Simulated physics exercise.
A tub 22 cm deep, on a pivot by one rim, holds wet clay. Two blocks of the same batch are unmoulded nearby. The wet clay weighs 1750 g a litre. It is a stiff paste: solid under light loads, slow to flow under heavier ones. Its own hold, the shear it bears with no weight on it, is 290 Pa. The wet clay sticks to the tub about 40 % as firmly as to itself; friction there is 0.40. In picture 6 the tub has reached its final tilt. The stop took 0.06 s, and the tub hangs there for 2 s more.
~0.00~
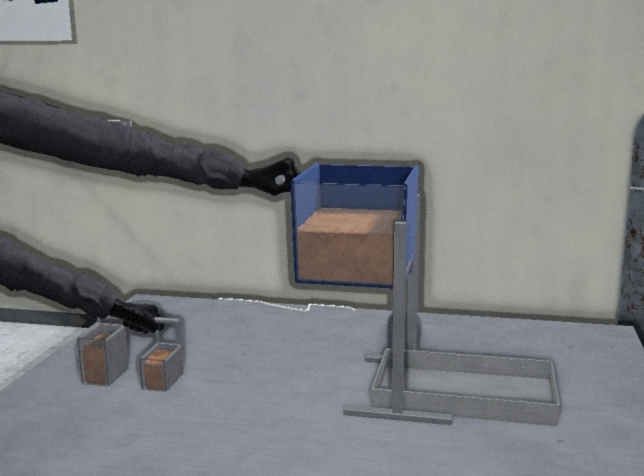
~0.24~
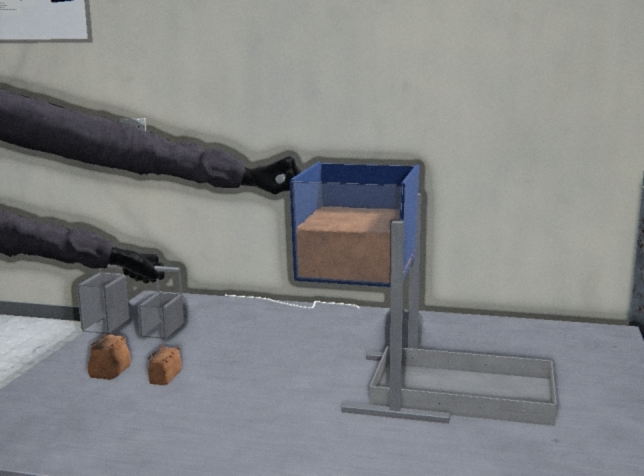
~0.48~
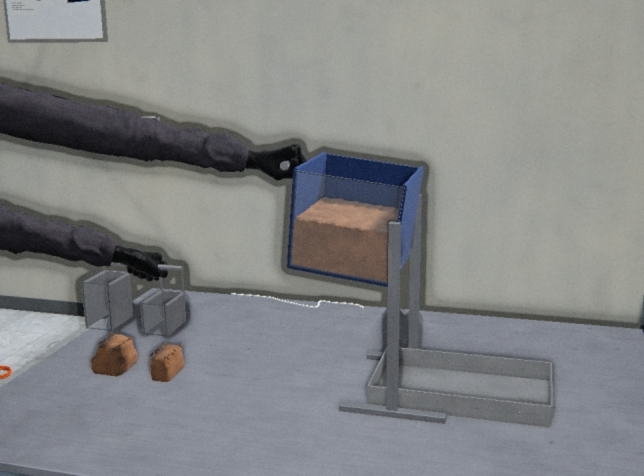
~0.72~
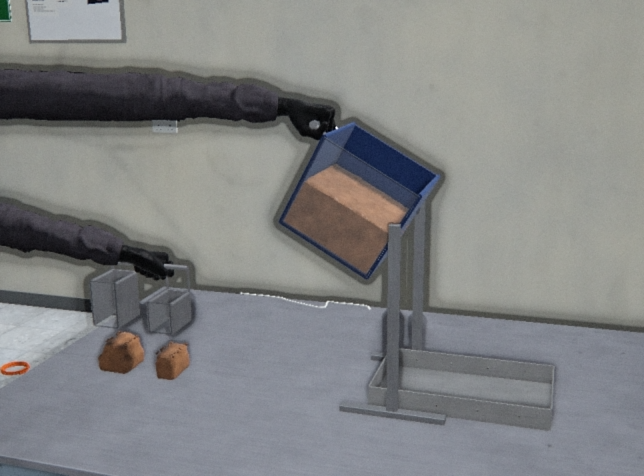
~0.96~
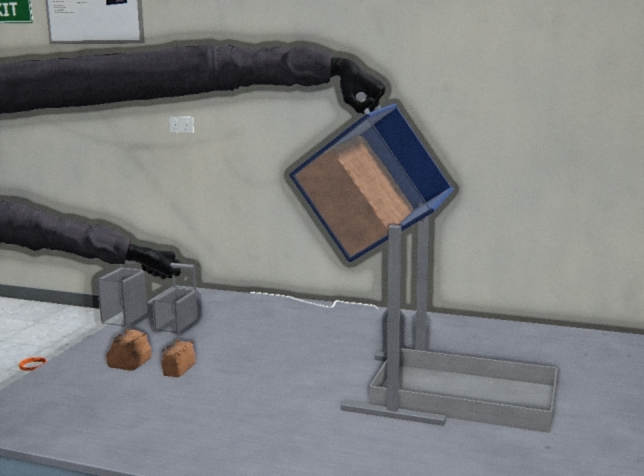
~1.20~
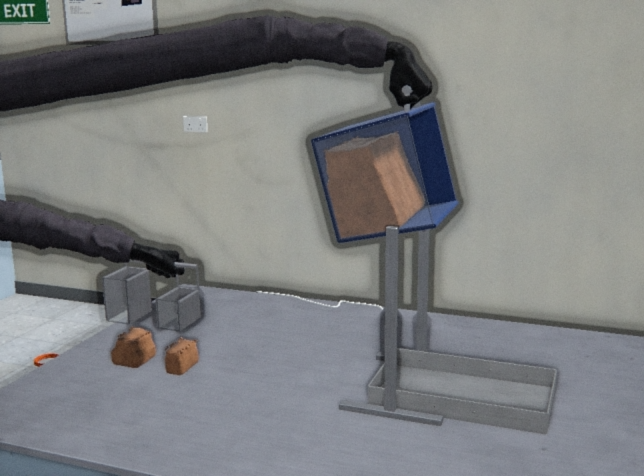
Two dark-sleeved arms with black hands reach in from the left over a grey table before a pale wall, seen from slightly above, the upper hand at a blue tub of brown clay beside grey uprights and a shallow tray. The lower hand lifts two small grey moulds off two brown blocks, which sag slightly. The upper hand then tilts the tub steeply rightward, clay still inside, as the view drifts left, revealing a green exit sign.
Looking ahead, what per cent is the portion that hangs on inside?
The portion that hangs on inside is near 100 %.
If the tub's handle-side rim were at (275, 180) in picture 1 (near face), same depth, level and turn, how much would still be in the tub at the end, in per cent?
It would be near 85 %.
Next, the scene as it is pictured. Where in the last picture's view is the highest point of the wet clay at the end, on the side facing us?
At about (356, 170).
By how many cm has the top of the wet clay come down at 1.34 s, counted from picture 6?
About 4 cm.
After 1.34 s, the tub is at 75 degrees and holds 100 %.
After 1.51 s, the tub is at 75 degrees and holds 100 %.
After 1.68 s, the tub is at 75 degrees and holds 100 %.
After 1.85 s, the tub is at 75 degrees and holds 100 %.
After 3.20 s, at the end, the tub is at 75 degrees and holds 100 %.
